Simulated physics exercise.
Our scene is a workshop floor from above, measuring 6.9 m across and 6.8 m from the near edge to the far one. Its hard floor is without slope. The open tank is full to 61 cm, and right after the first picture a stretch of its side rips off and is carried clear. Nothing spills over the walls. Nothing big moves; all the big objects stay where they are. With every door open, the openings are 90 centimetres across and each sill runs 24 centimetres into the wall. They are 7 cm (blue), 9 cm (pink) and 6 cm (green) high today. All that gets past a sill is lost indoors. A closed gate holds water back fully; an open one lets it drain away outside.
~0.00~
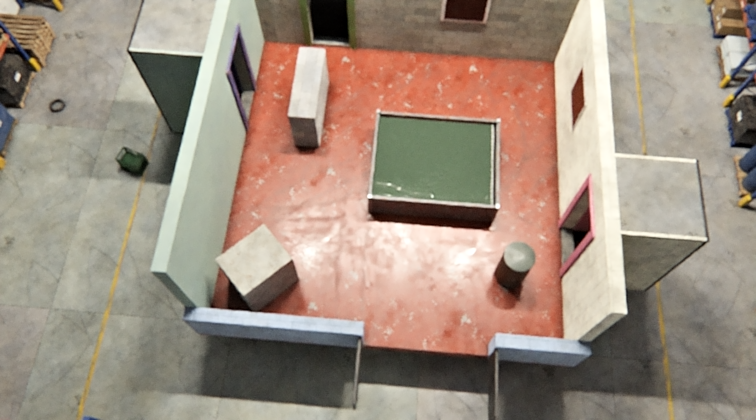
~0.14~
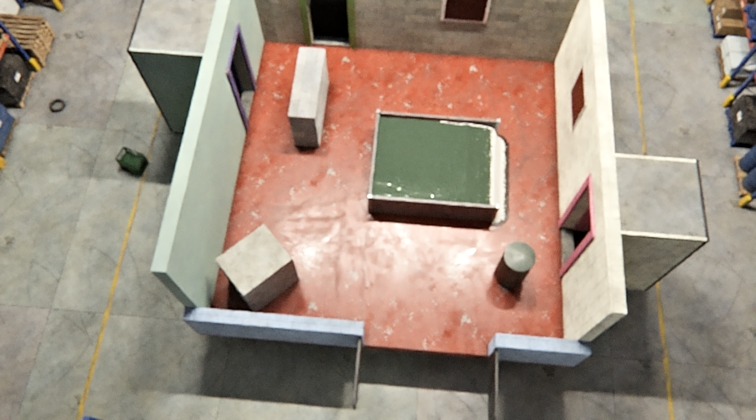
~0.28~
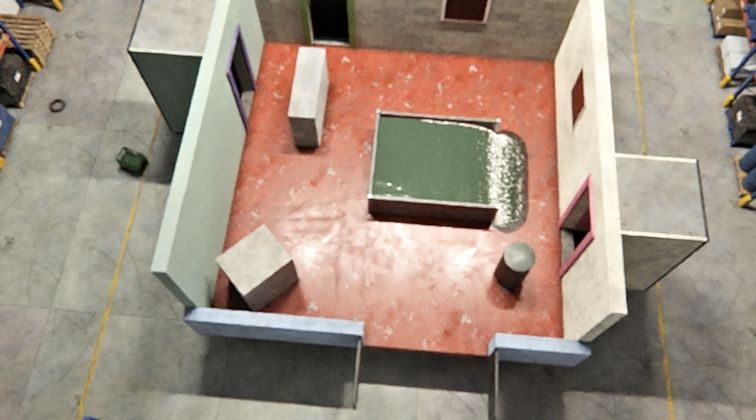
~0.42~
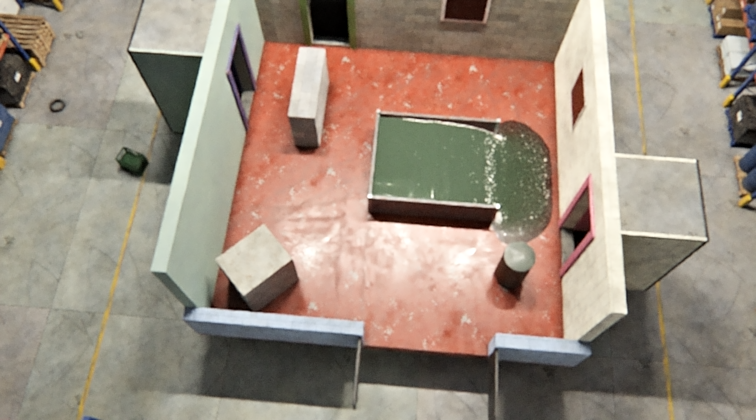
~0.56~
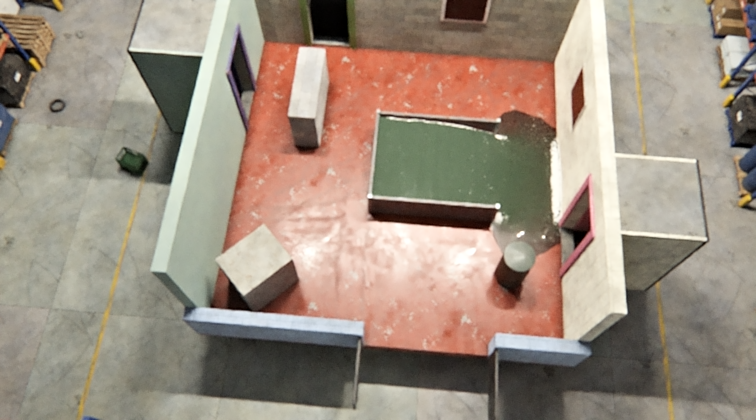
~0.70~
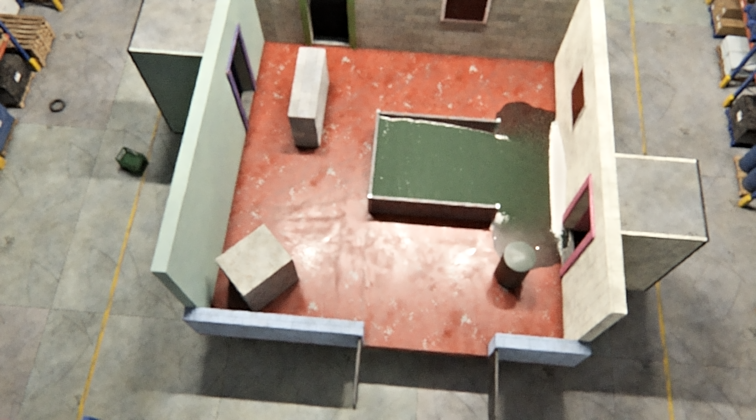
On a workshop floor with red flooring and low walls, the right side of an open tank gave way, and dark green water poured out, spreading to the right wall and around a grey cylinder.
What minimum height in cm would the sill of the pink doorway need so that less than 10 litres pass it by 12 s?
23 cm.
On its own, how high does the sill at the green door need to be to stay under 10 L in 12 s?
Green: 7.0 cm.
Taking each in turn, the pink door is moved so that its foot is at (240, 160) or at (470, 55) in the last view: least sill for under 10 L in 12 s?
About 8.5 cm for the first and 12.5 cm for the second.
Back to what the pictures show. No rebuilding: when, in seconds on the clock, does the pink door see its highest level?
1.8 s.
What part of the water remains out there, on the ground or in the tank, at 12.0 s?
I'd say near 88 per cent is still there.
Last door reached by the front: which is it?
Door: Blue.
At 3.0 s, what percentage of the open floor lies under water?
The wet part is about 35 per cent.
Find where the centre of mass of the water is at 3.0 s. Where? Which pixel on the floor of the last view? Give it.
Centre estimate: (497, 179) px, approximately.
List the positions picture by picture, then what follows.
The first picture shows the open tank at (436, 160) is whole and still, 61 cm deep; the pink door at (575, 230) is dry.
In the second picture, the gap is at (493, 174), the front 0.3 m out at (503, 219); the back of the open tank holds 61 cm.
In the third picture, water pours out at (492, 174) and has run 0.7 m, to (523, 215); about 11 cm deep outside, 61 cm at the back.
In the fourth picture, the front is at (549, 202), 1.2 m from the gap at (492, 175); 2.8 m2 of floor is wet, 61 cm left at the back.
In the fifth picture, the front is at (559, 237), 1.4 m from the gap at (492, 175); 3.9 m2 of floor is wet, 61 cm left at the back.
In the sixth picture, the gap is at (492, 175), the front 1.6 m out at (559, 258); the back of the open tank holds 59 cm; water is at the pink door at (575, 230).
After 1.4 s water covers 15 % of the floor, deepest (46 cm) near (548, 182); 21 cm at the pink door, 14 litres in over its 9 cm sill.
After 3.0 s water covers 35 % of the floor, deepest (38 cm) near (562, 349); 18 cm at the pink door, 96 litres in over its 9 cm sill.
After 12.0 s water covers 100 % of the floor, deepest (11 cm) near (210, 319); 5 cm at the pink door, 142 litres in over its 9 cm sill.
At the pink door as built, the water arrived by 0.7 s and peaked near 22 cm at 1.8 s.
With a sill of 19.5 cm, 25 litres would have come in within the 12 s; with 26 cm, 4 litres. So under 10 litres takes about 23 cm.
